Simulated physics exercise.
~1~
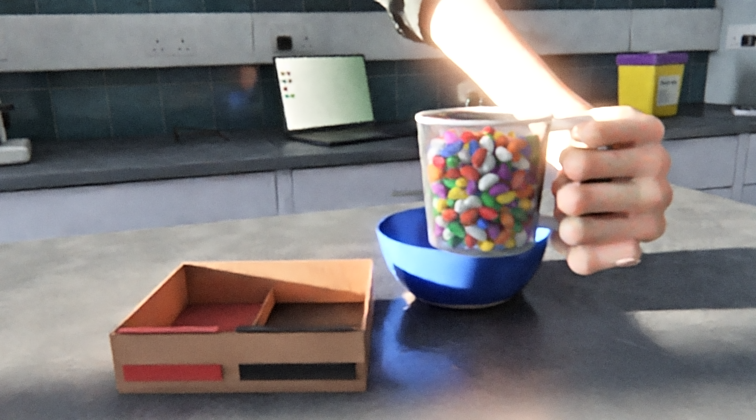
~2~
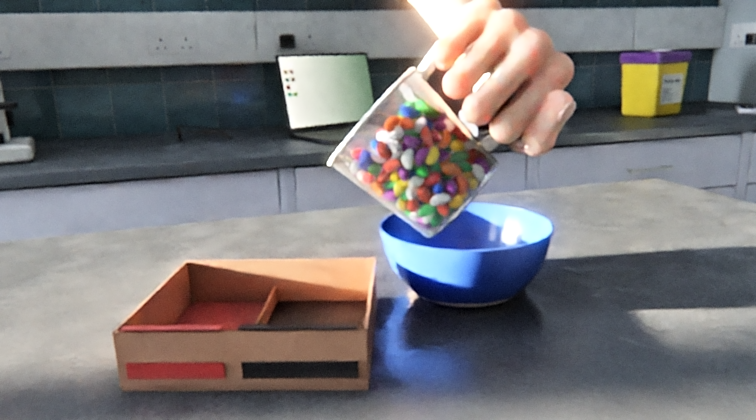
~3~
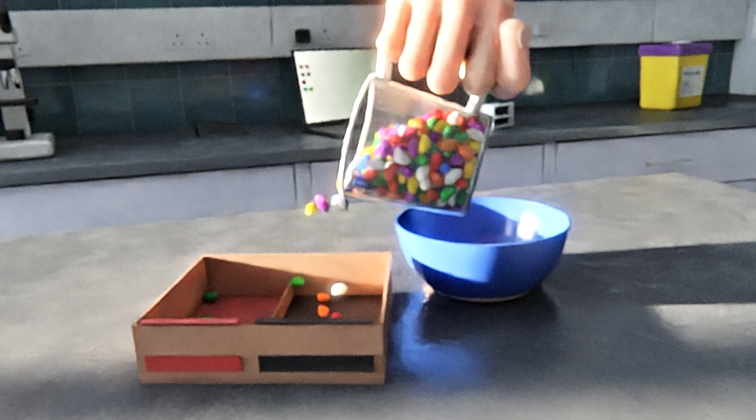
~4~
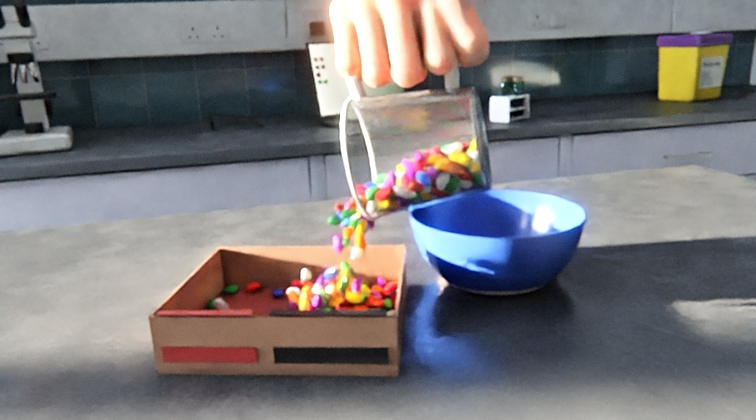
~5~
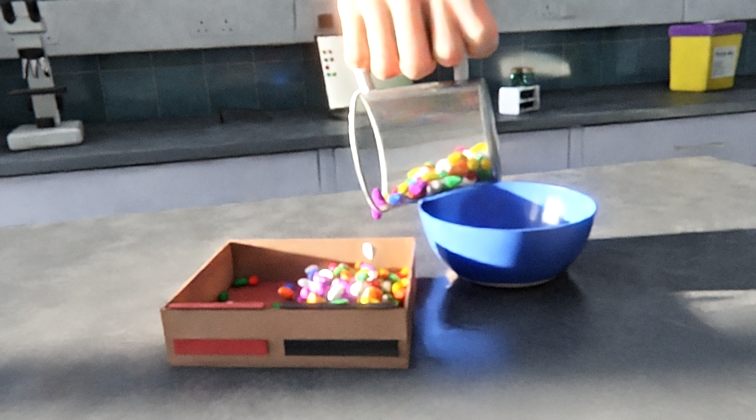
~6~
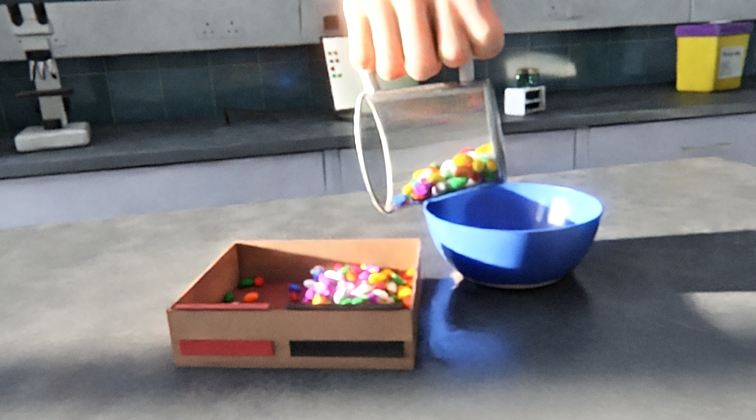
The clip opens on a hand holding a clear cup full of colourful jelly beans above a blue bowl, with an open box divided into a red and a black section to the left. The hand lifts the cup and tips it leftward, away from the bowl. A few jelly beans spill out first, landing in both sections. As the cup turns onto its side, a thicker stream pours mainly into the black section, then thins to a trickle. It ends with a heap in the black section, a few beans in the red, and some still in the cup.
